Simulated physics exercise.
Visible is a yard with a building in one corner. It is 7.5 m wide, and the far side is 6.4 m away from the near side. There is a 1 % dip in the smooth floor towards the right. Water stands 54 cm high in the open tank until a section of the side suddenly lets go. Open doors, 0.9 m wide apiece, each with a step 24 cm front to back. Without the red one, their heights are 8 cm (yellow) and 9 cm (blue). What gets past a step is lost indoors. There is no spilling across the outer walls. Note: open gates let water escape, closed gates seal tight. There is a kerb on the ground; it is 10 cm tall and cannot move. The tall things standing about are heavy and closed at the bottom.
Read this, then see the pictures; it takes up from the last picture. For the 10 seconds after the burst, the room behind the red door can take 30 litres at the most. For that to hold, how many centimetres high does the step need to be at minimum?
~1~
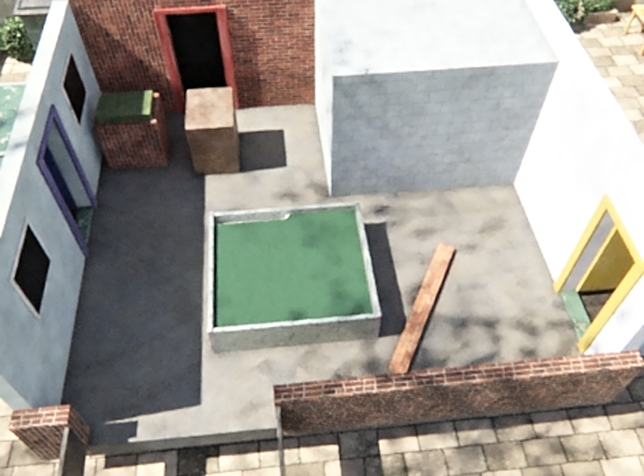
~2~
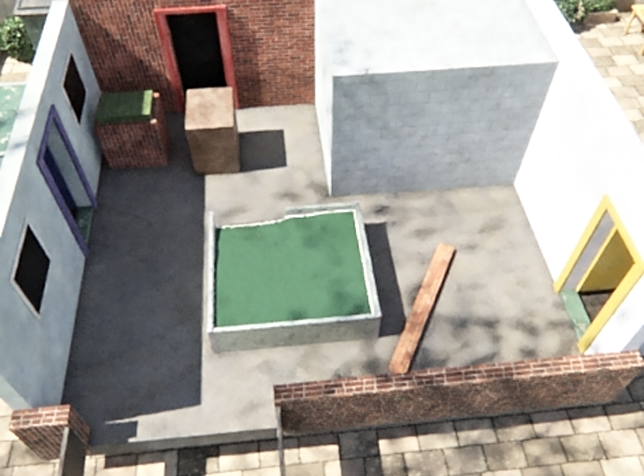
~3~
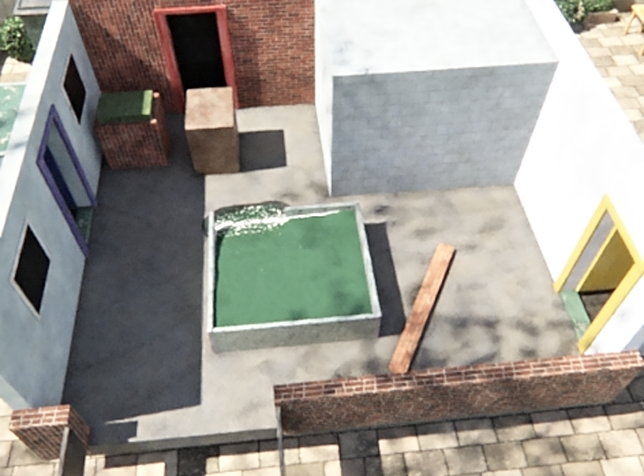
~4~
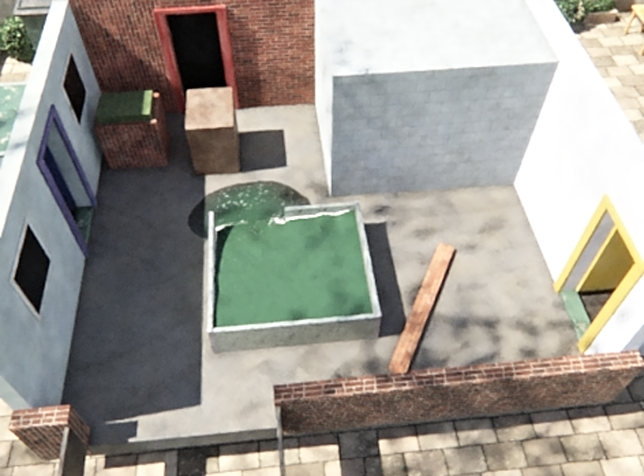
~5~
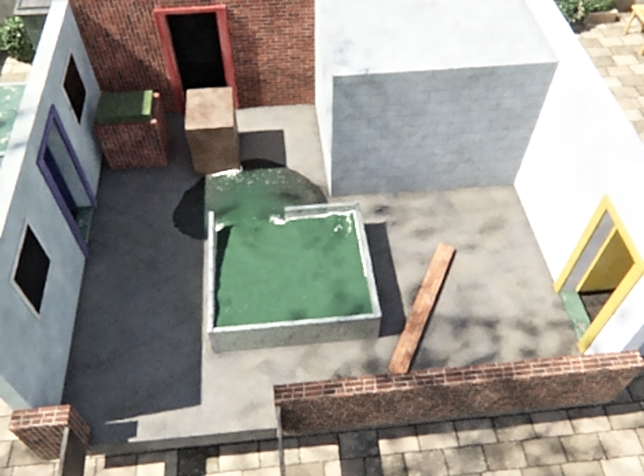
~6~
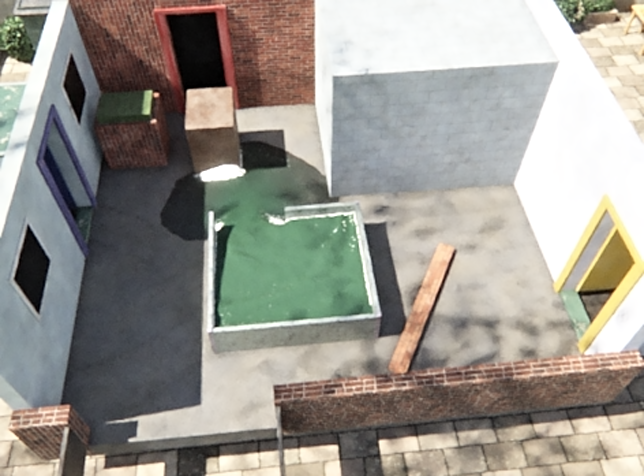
It would need to be around 13.5 cm high.
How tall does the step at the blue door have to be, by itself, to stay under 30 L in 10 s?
At blue, about 9.0 cm.
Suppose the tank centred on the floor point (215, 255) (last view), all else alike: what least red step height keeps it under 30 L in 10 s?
A height near 23 cm.
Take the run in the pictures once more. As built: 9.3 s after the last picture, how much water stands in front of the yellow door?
Depth: Near 0.0 cm.
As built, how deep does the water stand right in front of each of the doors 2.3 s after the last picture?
Lab note, cm: Yellow 0; red 8; blue 13.
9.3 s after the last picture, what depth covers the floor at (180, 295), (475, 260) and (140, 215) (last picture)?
Ordered as asked: 4, 0, 8 cm.
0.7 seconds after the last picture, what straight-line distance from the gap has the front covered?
Roughly 3.4 m.
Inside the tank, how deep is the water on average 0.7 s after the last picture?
Around 40 cm on average.
Then, 0.7 s after the last picture water covers 20 % of the floor, deepest (34 cm) near (230, 176); it has not reached the red door.
Then, 2.3 s after the last picture water covers 35 % of the floor, deepest (28 cm) near (311, 119); 8 cm at the red door, 0 litres in over its 17 cm step.
Then, 9.3 s after the last picture water covers 70 % of the floor, deepest (16 cm) near (325, 223); 12 cm at the red door, 8 litres in over its 17 cm step.
At the red door as built, the water peaked near 21 cm, 5.7 s after the last picture.
Run again over the same 10 s with other heights there, 48 litres in over 11.5 cm, 13 litres over 16 cm. The limit of 30 litres is kept from about 13.5 cm up.
